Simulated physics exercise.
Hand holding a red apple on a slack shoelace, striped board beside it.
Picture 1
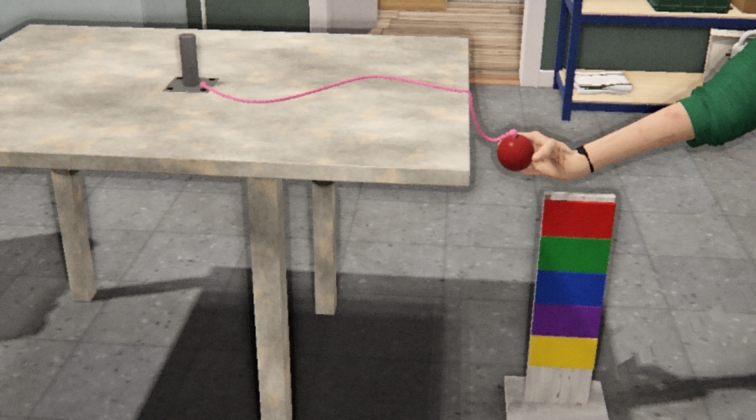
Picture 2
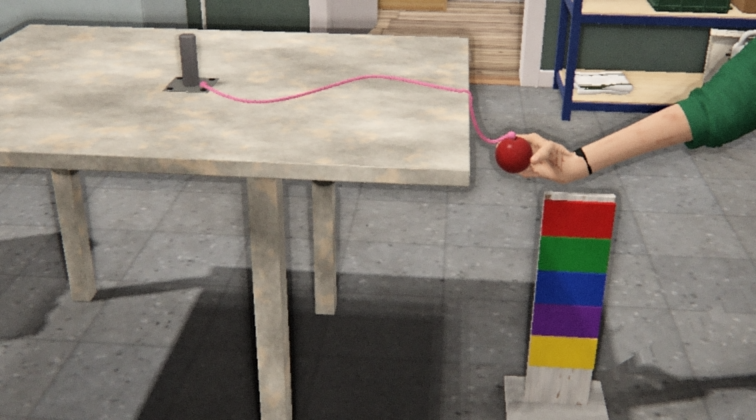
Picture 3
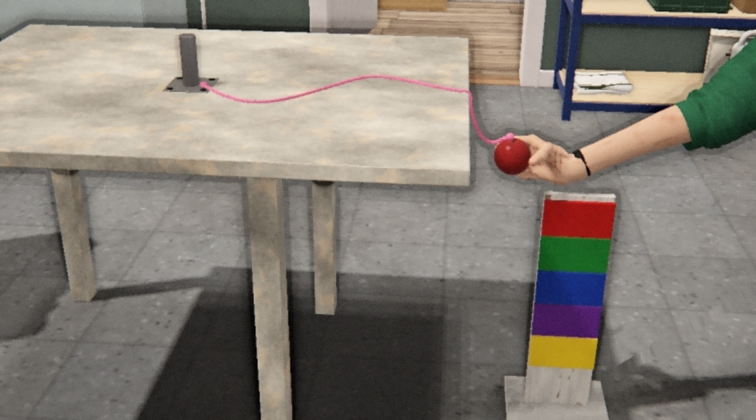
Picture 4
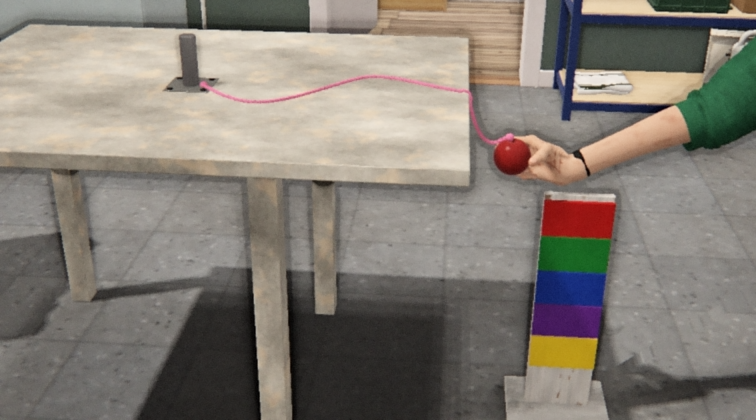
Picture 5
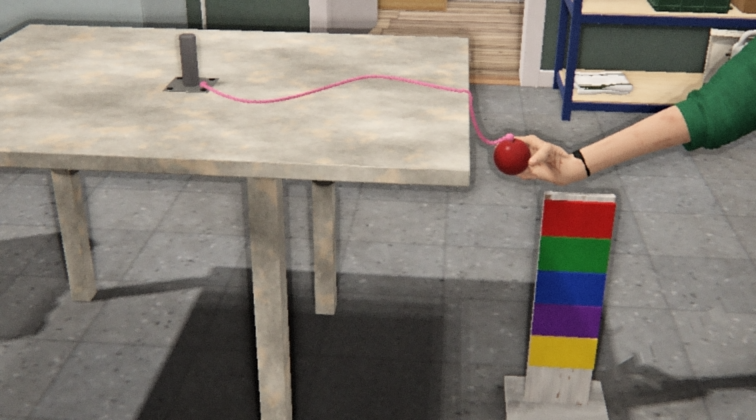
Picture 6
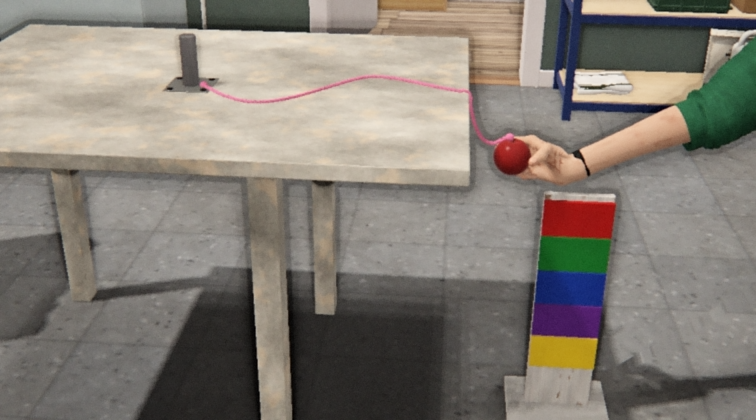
A hand reaching in from the right, with a green sleeve and dark wristband, holds a small round red object just off a table's edge in a grey-floored room, seen from slightly above. A slack pink cord runs from it across the pale tabletop to a dark post, above a board striped red, green, blue, purple and yellow. The hand shifts very slightly left and down, then stays still, the camera unmoving.
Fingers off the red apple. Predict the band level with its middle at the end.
Prediction: Green.
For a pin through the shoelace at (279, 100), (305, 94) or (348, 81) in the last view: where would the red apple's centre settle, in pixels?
The places are (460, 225), (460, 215) and (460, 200).
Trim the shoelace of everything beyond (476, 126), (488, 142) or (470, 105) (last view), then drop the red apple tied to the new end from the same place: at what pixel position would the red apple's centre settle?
I'd put it around (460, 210) for the first cut, (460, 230) for the second and (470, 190) for the third.
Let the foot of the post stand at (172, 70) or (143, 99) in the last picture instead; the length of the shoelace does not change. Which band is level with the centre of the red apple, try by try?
Going case by case, it's red and then red.
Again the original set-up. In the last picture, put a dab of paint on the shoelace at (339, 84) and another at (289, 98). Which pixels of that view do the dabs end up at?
The first ends at (379, 95) and the second at (314, 91).
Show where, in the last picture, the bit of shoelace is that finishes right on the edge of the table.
(415, 82), give or take.
A little later, apple near (467, 231); level with green.
Next, apple near (463, 259); level with green.
When it is over, apple near (466, 254); level with green. Its middle rests at the green band.
